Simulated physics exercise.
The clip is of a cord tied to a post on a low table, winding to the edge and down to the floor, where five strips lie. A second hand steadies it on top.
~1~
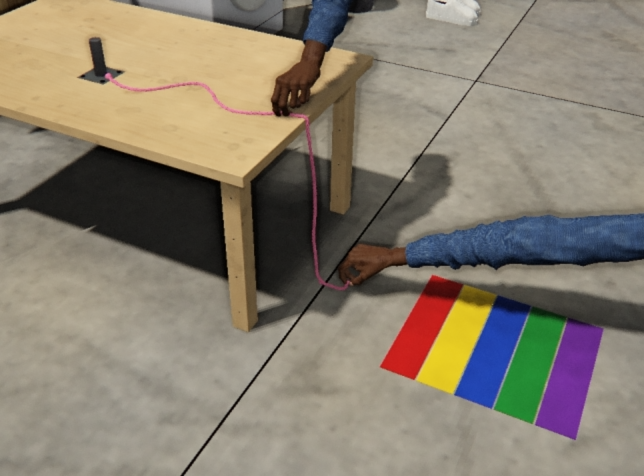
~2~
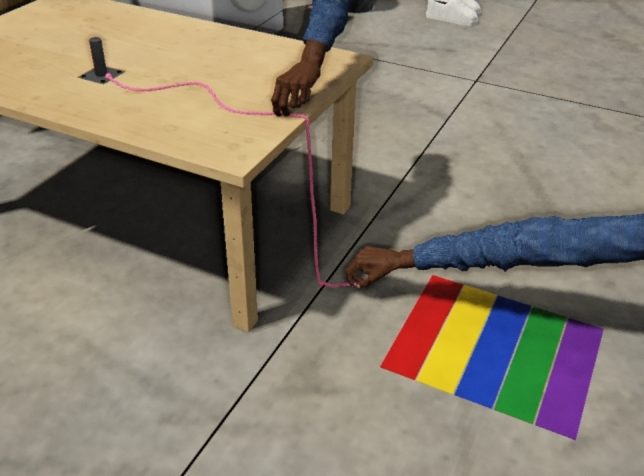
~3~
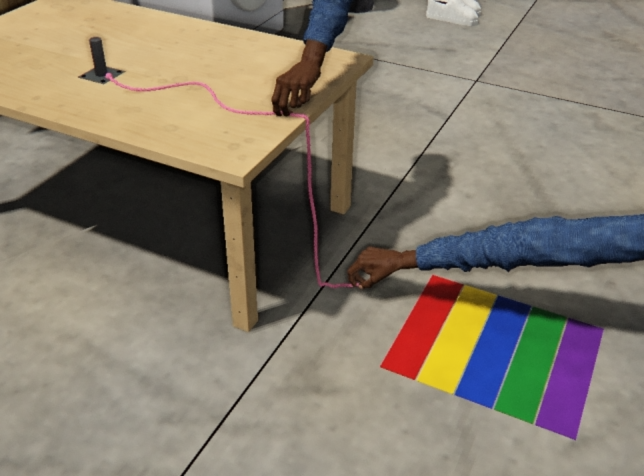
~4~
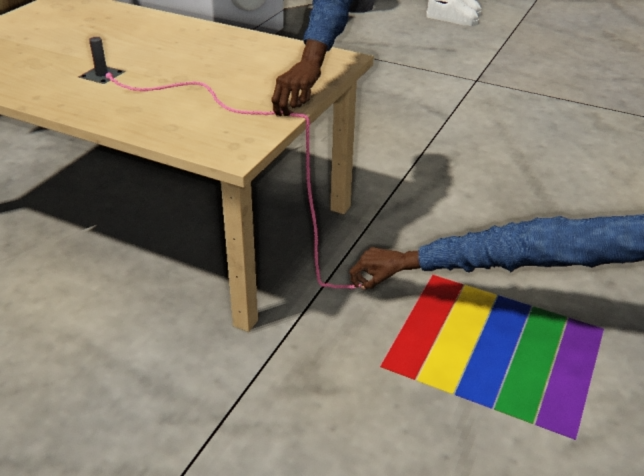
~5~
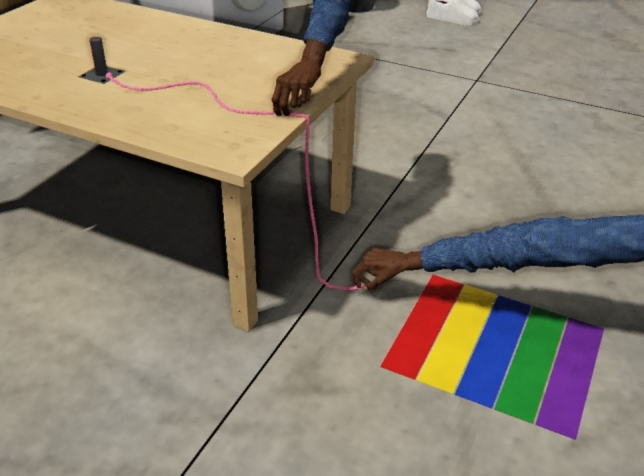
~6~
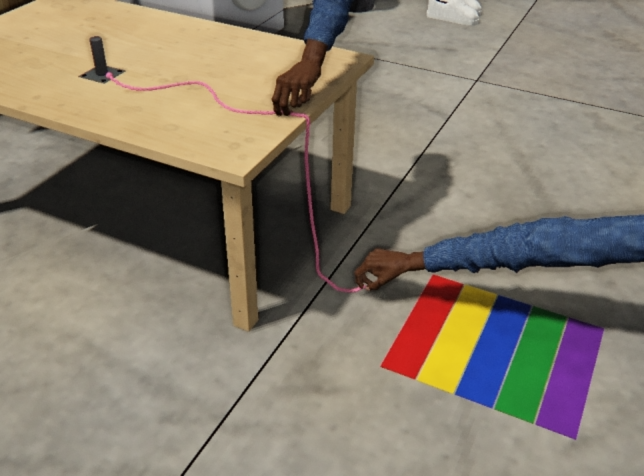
A hand near the floor draws the pink cord's end slightly to the right.
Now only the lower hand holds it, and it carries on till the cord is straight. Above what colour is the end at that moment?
The end stops over the blue strip.
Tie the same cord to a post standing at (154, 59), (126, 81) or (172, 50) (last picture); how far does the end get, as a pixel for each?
Near (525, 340), (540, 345) and (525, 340).
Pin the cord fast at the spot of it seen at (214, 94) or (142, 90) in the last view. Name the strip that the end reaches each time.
One after the other, yellow; blue.
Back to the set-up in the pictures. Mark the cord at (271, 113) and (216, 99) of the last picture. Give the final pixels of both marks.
At (304, 120), then (241, 104).
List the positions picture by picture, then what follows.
The first picture shows end (348, 282); red (407, 355); yellow (443, 368); blue (481, 381); green (521, 395); purple (561, 410).
The second picture shows end (356, 284); cord through (127, 87) (201, 84) (245, 113) (308, 136) (313, 204) (317, 267).
The third picture shows end (358, 285).
The fourth picture shows end (360, 285); cord through (127, 87) (201, 84) (246, 113) (308, 136) (311, 203) (317, 267).
The fifth picture shows end (363, 286).
The sixth picture shows end (365, 286); cord through (128, 87) (201, 84) (246, 112) (307, 136) (310, 202) (318, 267).
A little later, end near (428, 307); over red.
Next, end near (472, 322); over yellow.
When it is tight, end near (500, 331); over blue. It gets as far as the blue strip.
